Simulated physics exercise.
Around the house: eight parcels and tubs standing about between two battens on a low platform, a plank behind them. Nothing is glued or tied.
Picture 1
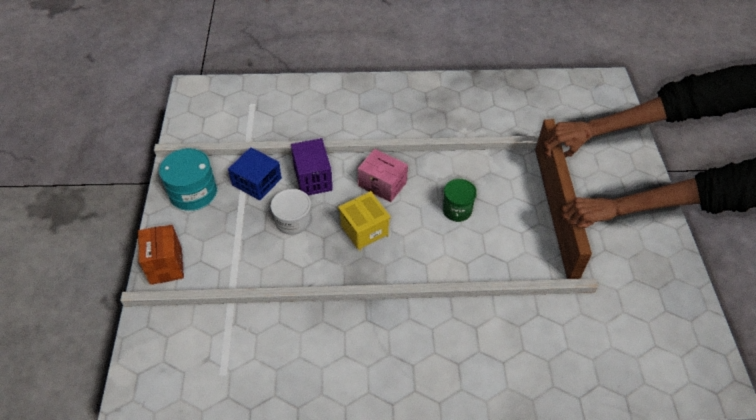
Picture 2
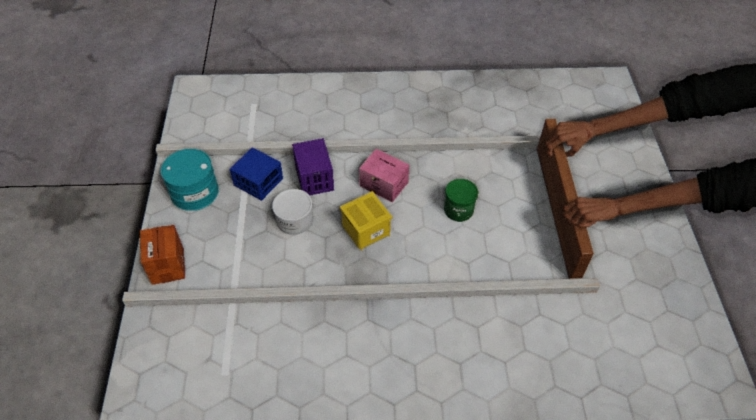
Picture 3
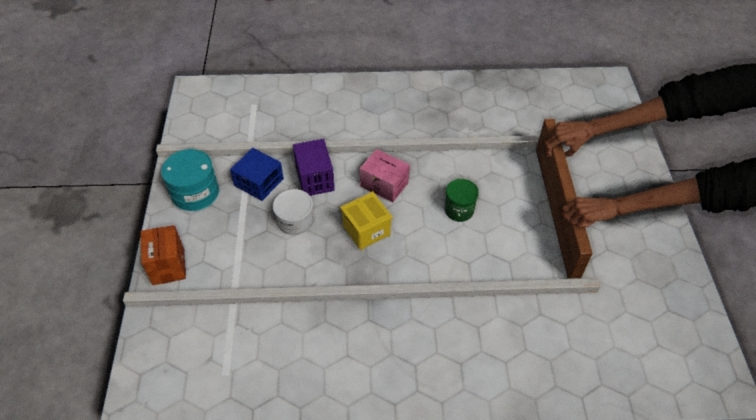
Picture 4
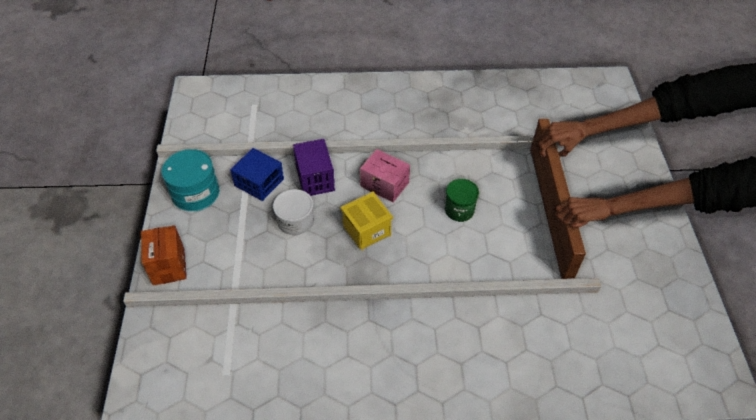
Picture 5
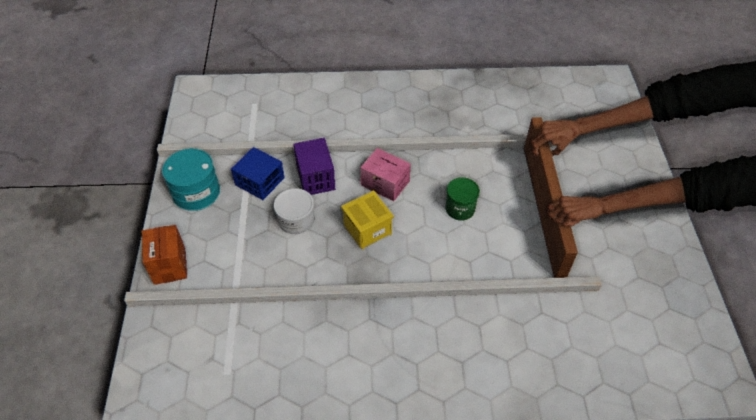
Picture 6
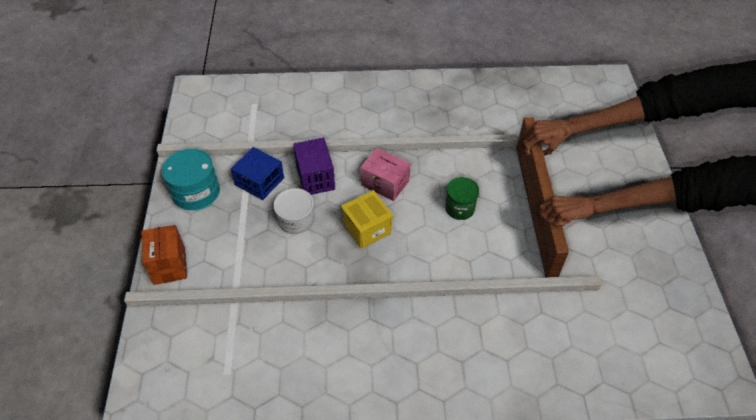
At first, two hands grip a brown plank at the right end of a pale tiled platform, with eight colourful parcels and tubs standing between two battens. Then the hands slide the plank a short way left toward the green pail, while the items stay practically still.
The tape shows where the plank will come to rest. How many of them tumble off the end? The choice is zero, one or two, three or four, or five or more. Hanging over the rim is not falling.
The number that fall off is one or two.
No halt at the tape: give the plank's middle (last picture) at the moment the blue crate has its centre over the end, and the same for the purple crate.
Near (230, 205) and (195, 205).
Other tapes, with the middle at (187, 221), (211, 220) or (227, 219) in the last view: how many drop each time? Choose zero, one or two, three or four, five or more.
Taking them in turn, five or more; one to two; either one or two.
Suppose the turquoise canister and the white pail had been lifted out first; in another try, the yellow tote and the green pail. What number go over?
0 in the first case, 1 in the second.
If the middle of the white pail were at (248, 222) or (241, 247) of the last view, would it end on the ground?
Place by place, it does not fall; does not fall.
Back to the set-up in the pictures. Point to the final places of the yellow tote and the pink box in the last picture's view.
The yellow tote at (218, 244), the pink box at (230, 169).
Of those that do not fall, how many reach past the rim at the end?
It comes to 1.
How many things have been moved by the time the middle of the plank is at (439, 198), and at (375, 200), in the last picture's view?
At the one place 1, at the other 3.
Early on, none off yet; orange parcel at rest near (165, 255); turquoise canister at rest near (192, 180); blue crate at rest near (258, 173).
A while later, none off yet; orange parcel at rest near (165, 255); turquoise canister at rest near (192, 180); blue crate moving near (254, 174).
Finally, the number that fall off is one or two; lost, turquoise canister.
